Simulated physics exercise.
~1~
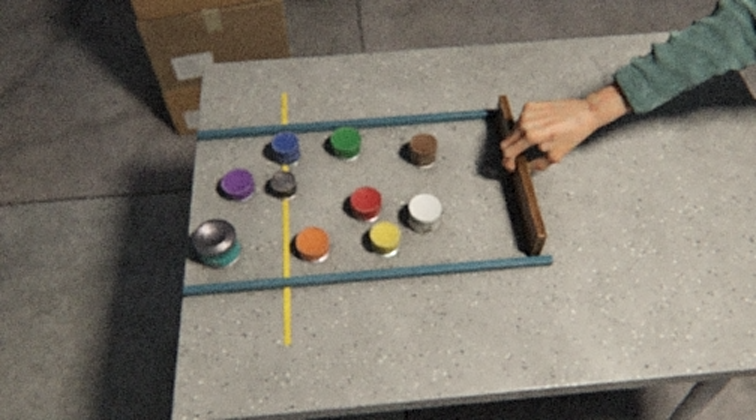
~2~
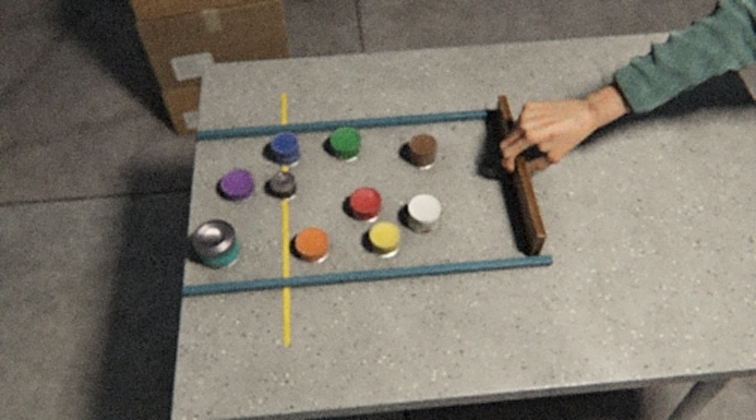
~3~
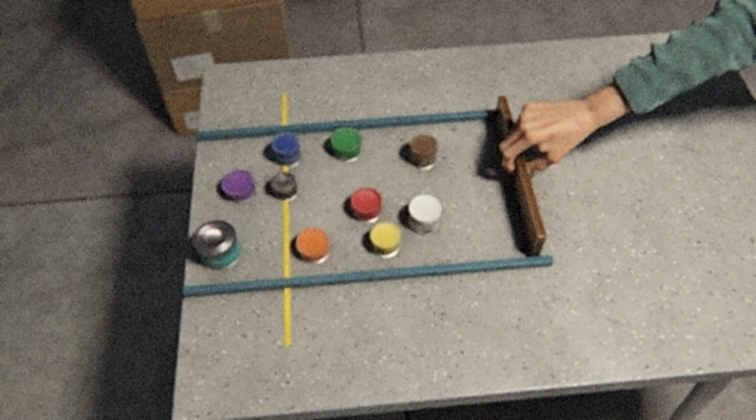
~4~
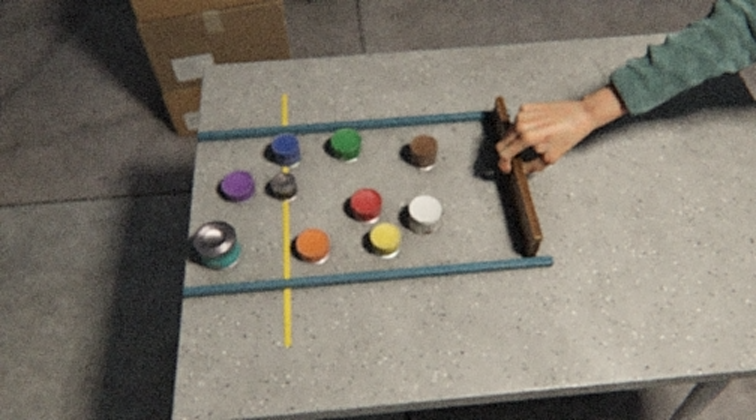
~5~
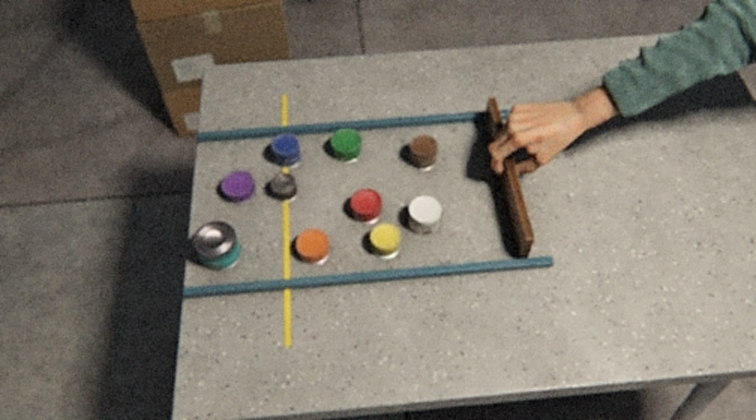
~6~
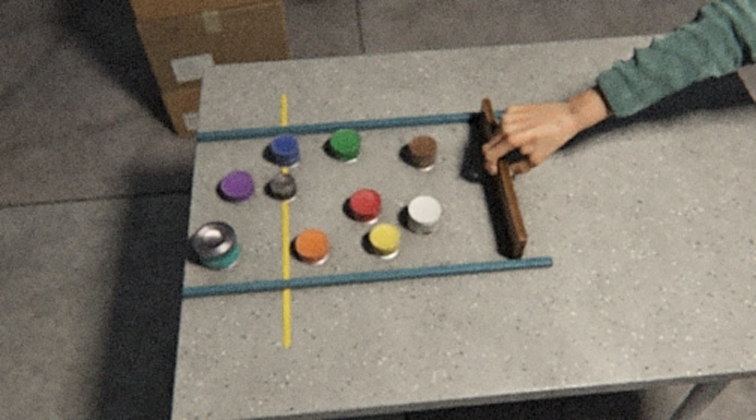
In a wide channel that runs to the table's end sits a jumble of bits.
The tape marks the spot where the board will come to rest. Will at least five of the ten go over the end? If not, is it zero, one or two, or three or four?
Looks like the tally of pieces that topple off is zero there.
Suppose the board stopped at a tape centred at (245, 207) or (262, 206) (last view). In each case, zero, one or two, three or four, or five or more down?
First try one to two; second try 1 or 2.
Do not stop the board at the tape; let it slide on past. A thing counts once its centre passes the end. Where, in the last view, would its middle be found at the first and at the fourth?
At (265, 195) for the first, at (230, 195) for the fourth.
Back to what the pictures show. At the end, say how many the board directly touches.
The number is 5.
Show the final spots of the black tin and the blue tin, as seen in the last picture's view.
They finish at roughly (255, 188) and (245, 160) respectively.
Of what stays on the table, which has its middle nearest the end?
It's the turquoise pot that ends nearest.
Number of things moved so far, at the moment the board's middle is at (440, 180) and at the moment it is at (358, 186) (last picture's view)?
First 1, after that 5.
Early on, none off yet; turquoise pot at rest near (217, 246); purple tin at rest near (238, 188); black tin at rest near (284, 188).
Finally, the number that fall off is zero.
